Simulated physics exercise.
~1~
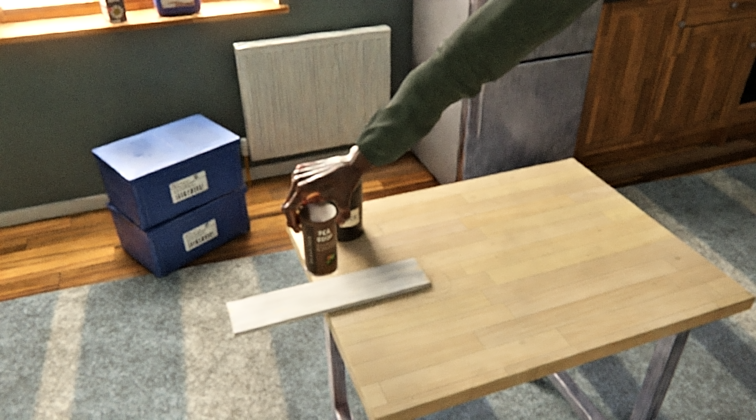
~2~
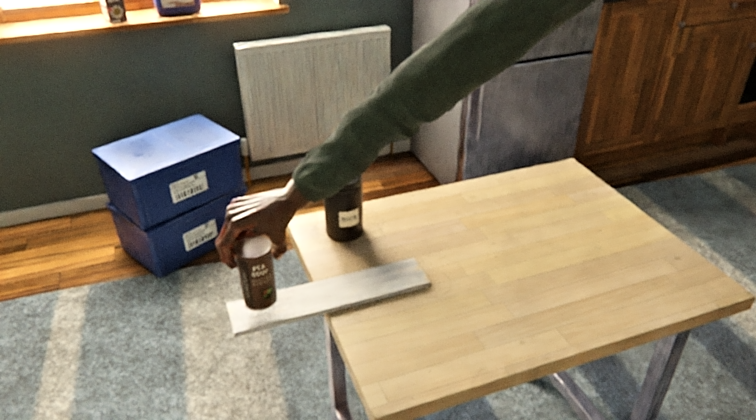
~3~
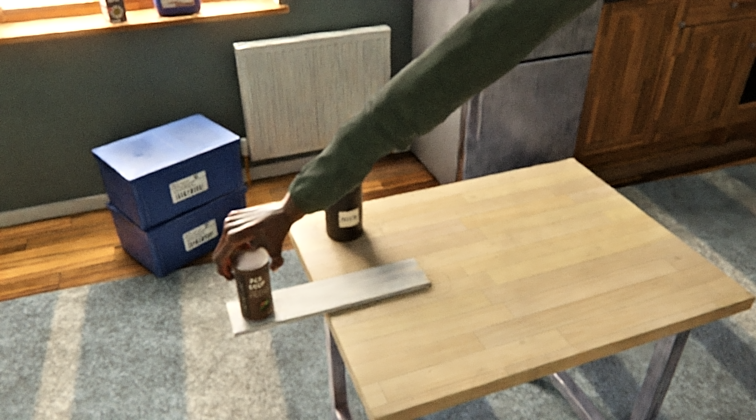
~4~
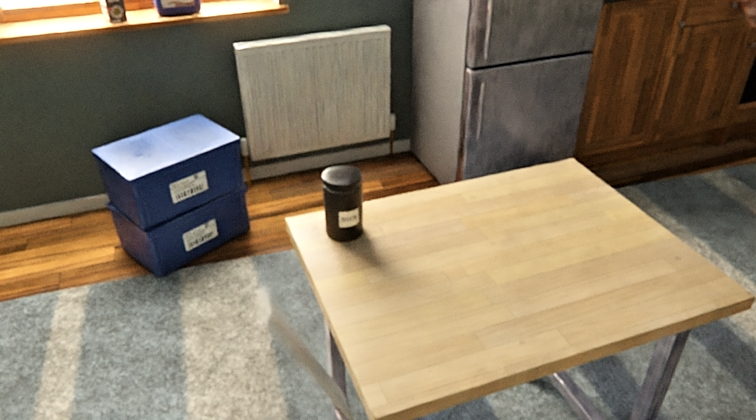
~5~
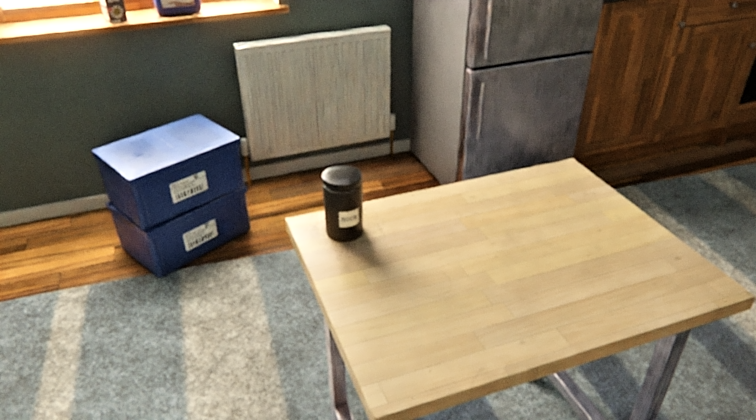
In a kitchen, a hand sets a brown tin on an overhanging board, which tips off.
